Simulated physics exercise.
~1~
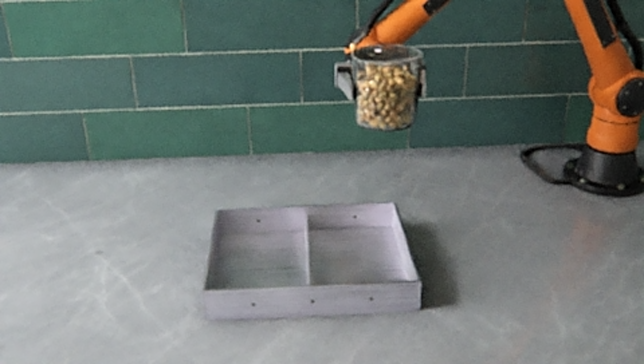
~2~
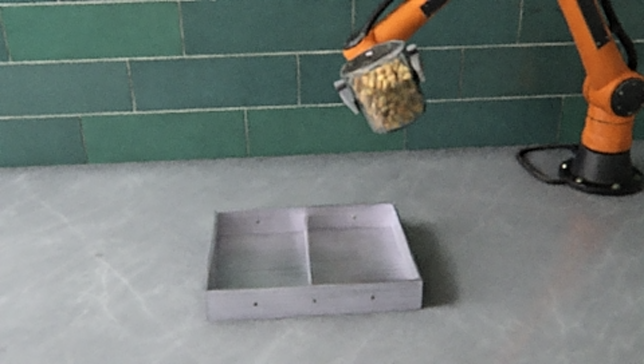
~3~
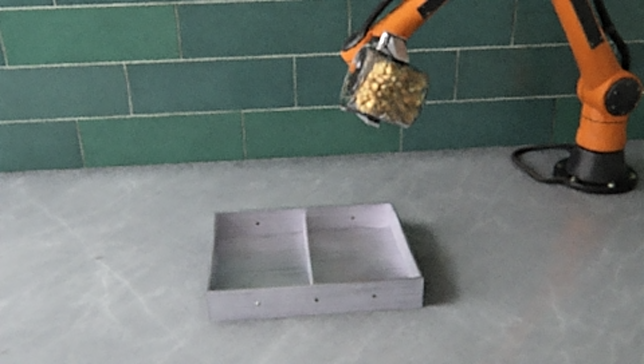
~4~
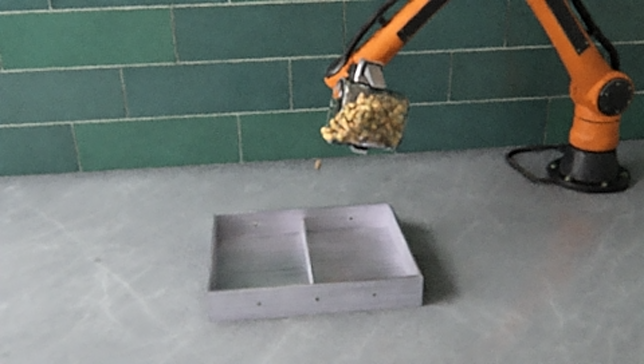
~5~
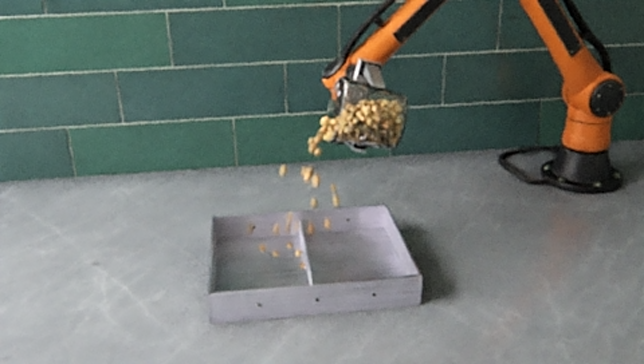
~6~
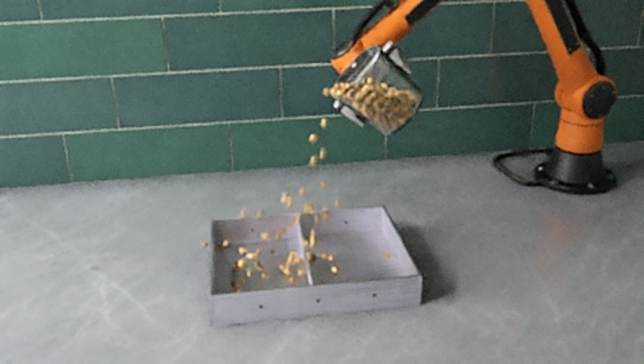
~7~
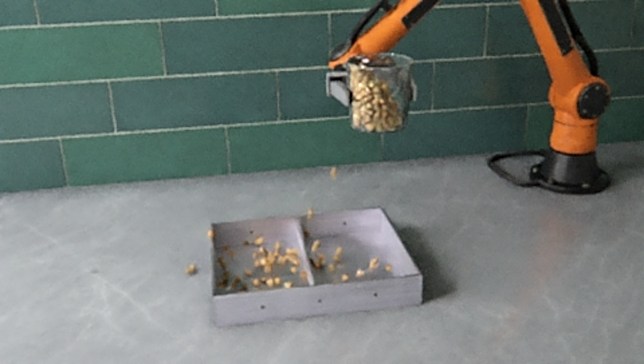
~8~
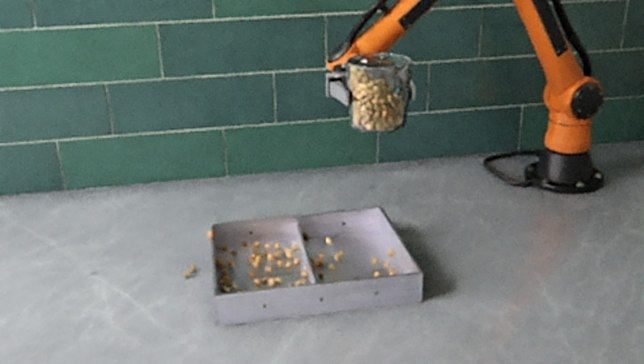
A grey tabletop before a green tiled wall is seen from the front and slightly above, with the view drifting a little sideways. An orange robot arm at the right holds a clear container of pale yellow chickpeas above a shallow, light grey tray split in two by a wall. The arm tips the container to the left, and chickpeas spill down into the tray. It then swings the container back upright while the last ones drop. At the end, chickpeas lie scattered in both parts, more in the left, one rests on the table, and most remain in the container.
